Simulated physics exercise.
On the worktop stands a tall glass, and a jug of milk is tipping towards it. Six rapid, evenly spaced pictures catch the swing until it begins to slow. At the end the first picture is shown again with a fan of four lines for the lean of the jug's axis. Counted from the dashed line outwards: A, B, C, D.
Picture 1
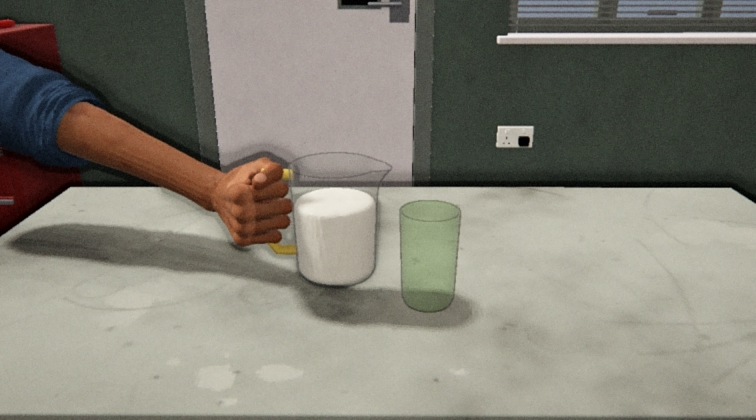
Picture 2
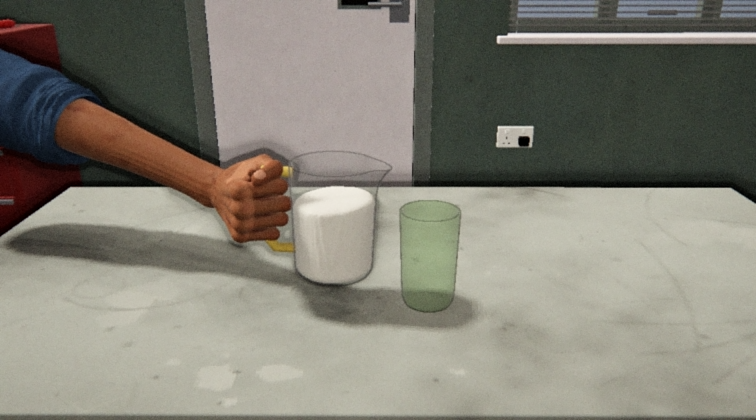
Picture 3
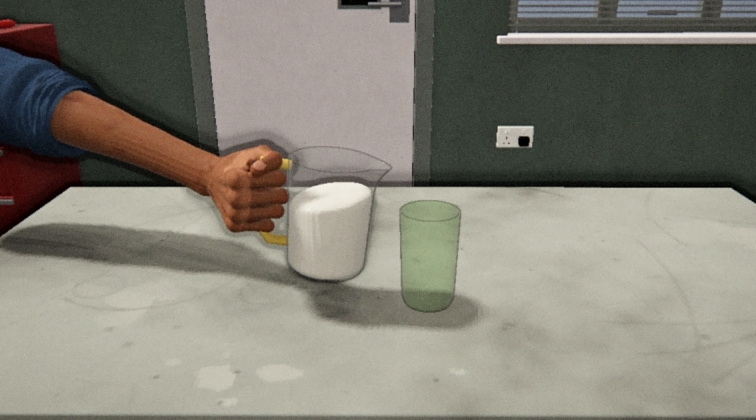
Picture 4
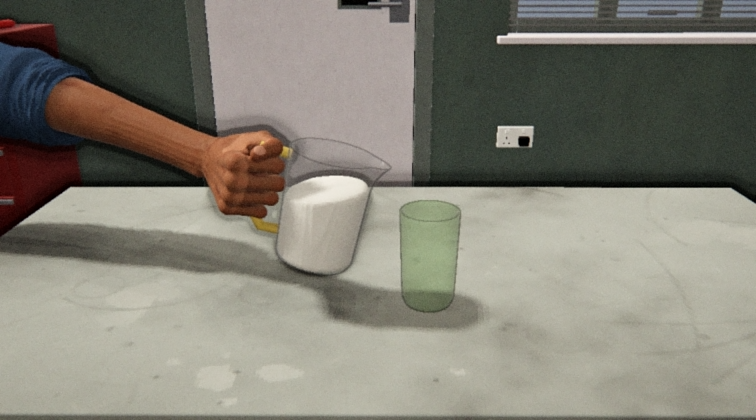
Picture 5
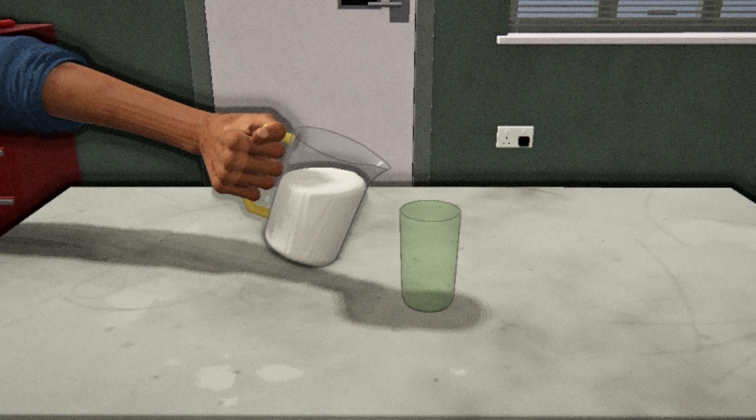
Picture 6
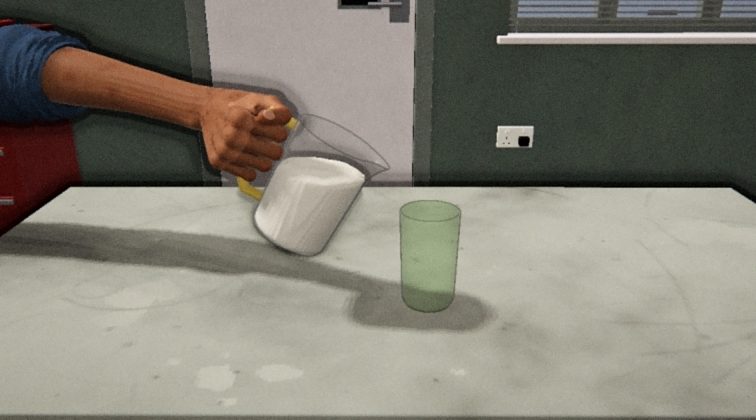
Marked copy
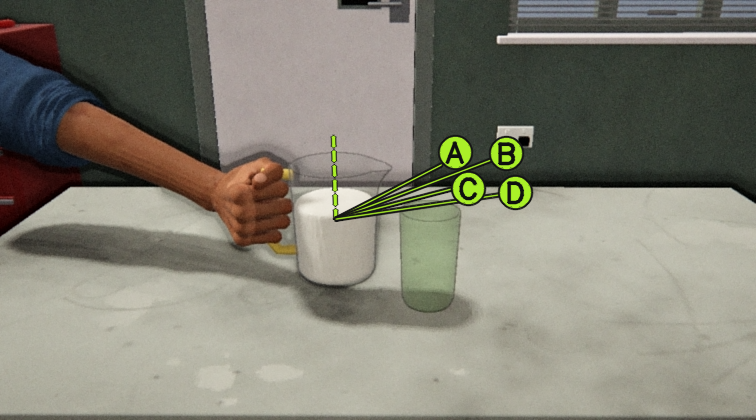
A hand lifts and tilts a jug of milk rightward beside a tall green glass.
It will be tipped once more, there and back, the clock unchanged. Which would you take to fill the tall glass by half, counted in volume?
Choose B.
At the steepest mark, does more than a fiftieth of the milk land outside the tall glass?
Yes, it does.
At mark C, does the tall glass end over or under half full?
Over.
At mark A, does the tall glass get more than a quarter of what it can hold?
Yes.
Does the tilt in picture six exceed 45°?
No.
In lime, A at (441, 164); B at (490, 160); C at (450, 189); D at (498, 195).
Choosing A, the tall glass ends with about 36 % of what it can hold.
Choosing B, the tall glass ends with about 52 % of what it can hold; 3 % of the milk is spilt.
Choosing C, the tall glass ends with about 63 % of what it can hold; 9 % of the milk is spilt.
Choosing D, the tall glass ends with about 72 % of what it can hold; 16 % of the milk is spilt.
